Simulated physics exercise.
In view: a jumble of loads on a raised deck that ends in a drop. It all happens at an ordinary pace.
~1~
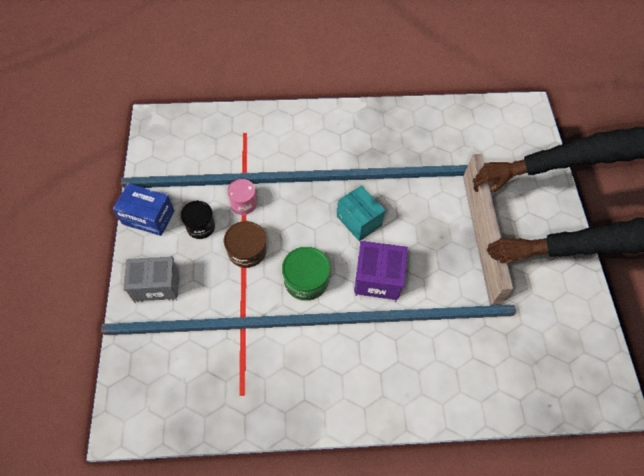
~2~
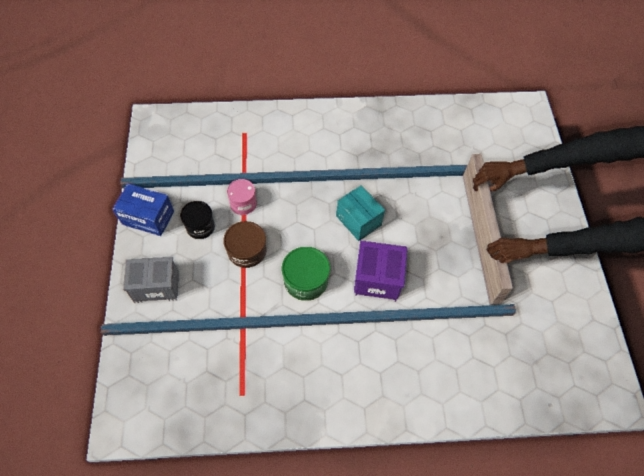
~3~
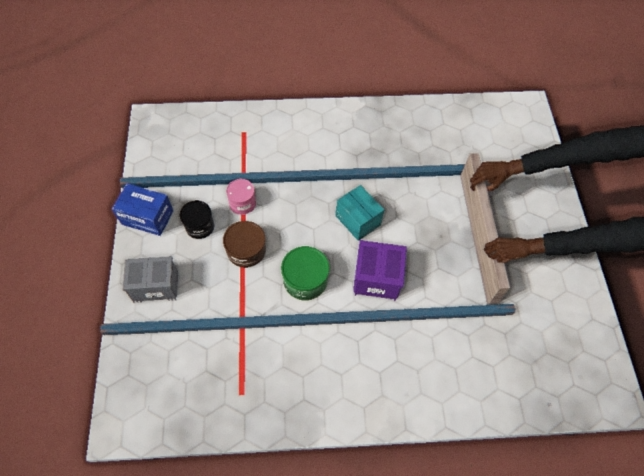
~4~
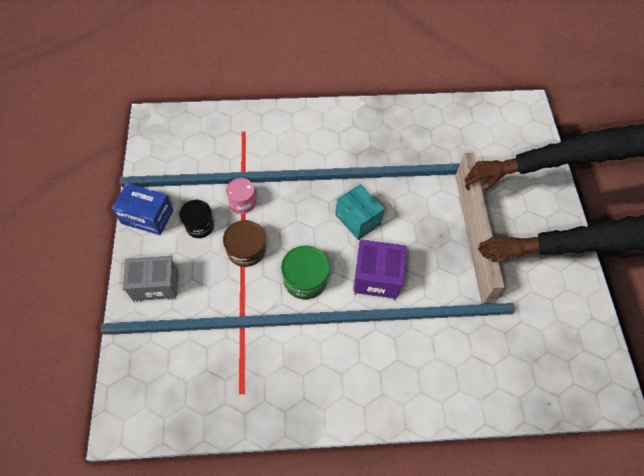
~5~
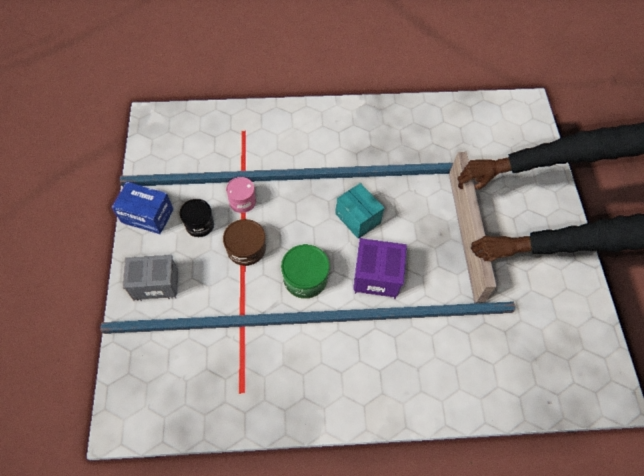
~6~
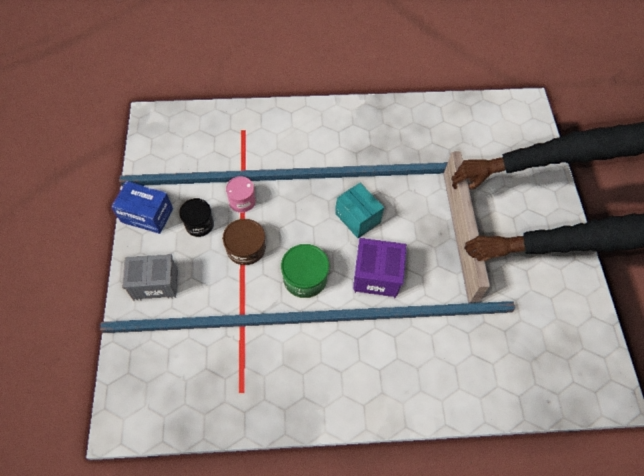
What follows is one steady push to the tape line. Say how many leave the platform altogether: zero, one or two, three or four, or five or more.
Outcome: The number that fall off is zero.
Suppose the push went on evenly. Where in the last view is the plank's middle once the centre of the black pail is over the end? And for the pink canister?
About (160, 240), and (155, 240) for the other.
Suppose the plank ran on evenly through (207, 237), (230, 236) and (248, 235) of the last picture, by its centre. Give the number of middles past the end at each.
Past the end: 1, 0 and 0.
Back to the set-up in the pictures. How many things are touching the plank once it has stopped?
In contact: 3.
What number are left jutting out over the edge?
It comes to 1.
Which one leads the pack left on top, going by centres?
The grey tote ends nearest.
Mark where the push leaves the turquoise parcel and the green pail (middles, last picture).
First (226, 208), then (170, 279).
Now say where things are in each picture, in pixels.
The first picture shows blue box (145, 210); grey tote (153, 280); black pail (199, 220); plank (486, 228); tape (244, 248).
The second picture shows grey tote (153, 280); plank (485, 228).
The third picture shows black pail (198, 220); purple tote (379, 271).
The fourth picture shows blue box (144, 209); turquoise parcel (359, 212).
The fifth picture shows grey tote (152, 278); brown pail (245, 243).
The sixth picture shows blue box (143, 208); grey tote (152, 278); black pail (197, 218); plank (464, 226); tape (243, 246).
Soon after, none off yet; blue box at rest near (143, 208); grey tote at rest near (152, 278); black pail at rest near (197, 218).
At rest, the number that fall off is zero.
